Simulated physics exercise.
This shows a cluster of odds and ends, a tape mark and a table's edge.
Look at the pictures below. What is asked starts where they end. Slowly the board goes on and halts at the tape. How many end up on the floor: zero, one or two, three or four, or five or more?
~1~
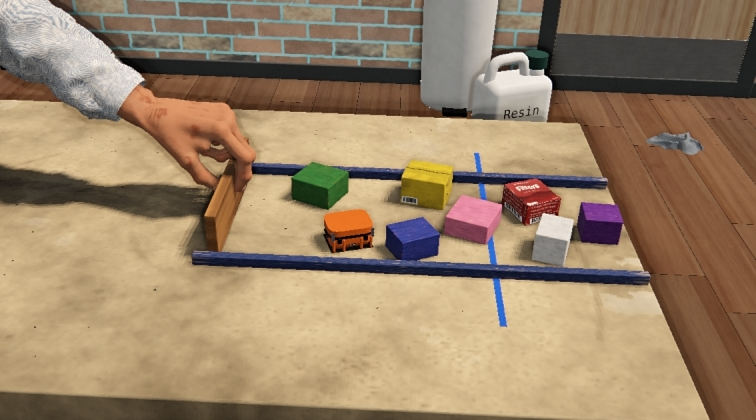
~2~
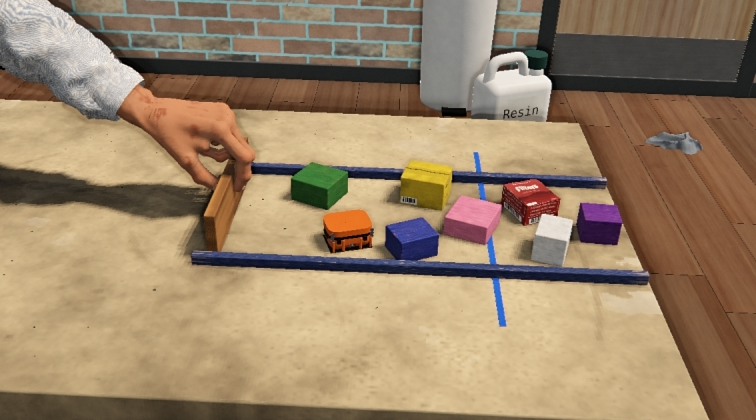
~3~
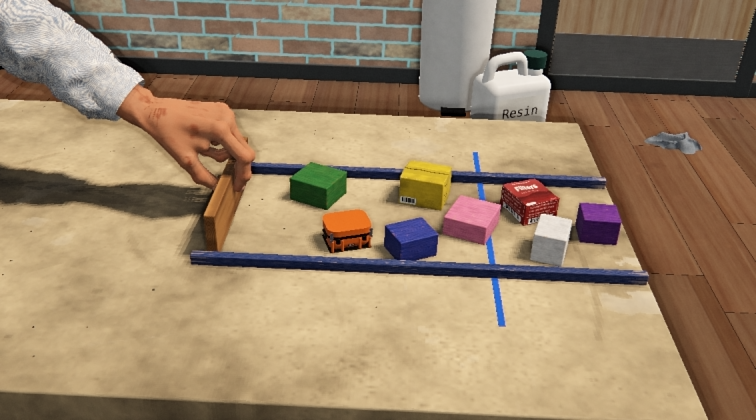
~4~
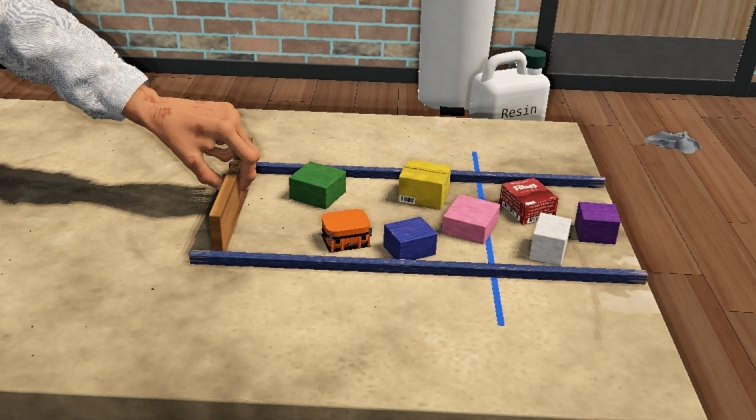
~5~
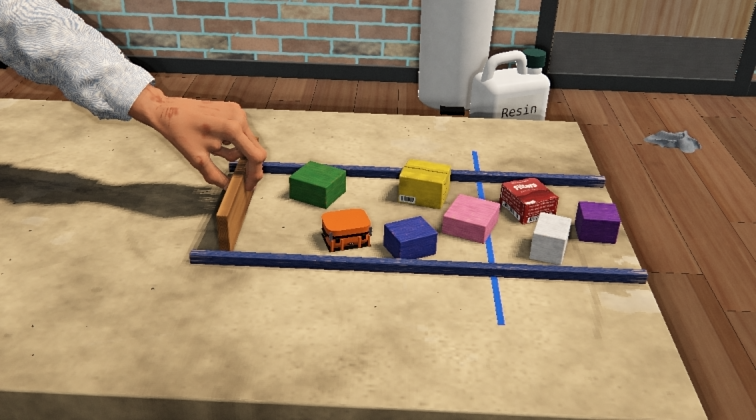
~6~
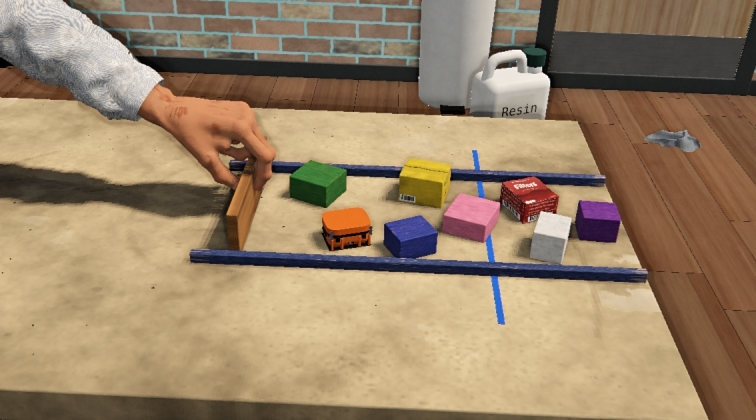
Zero.
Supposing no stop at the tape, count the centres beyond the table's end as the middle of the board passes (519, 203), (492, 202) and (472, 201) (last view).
Past-the-end tally - position 1: 1, position 2: 0, position 3: 0.
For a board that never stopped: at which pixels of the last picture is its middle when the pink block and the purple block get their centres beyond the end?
The middle is at (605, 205) when it's the pink block, and at (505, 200) when it's the purple block.
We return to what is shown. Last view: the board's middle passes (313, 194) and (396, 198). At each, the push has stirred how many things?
First 1, after that 4.
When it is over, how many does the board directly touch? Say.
3 end up touching it.
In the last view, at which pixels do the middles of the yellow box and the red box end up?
You'll find the first one at (546, 181) and the second at (581, 205).
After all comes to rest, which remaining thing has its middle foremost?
Result - foremost is the purple block.
Soon after, none off yet; purple block at rest near (597, 221); white block at rest near (551, 237); red box at rest near (529, 199).
At rest, the number that fall off is zero.
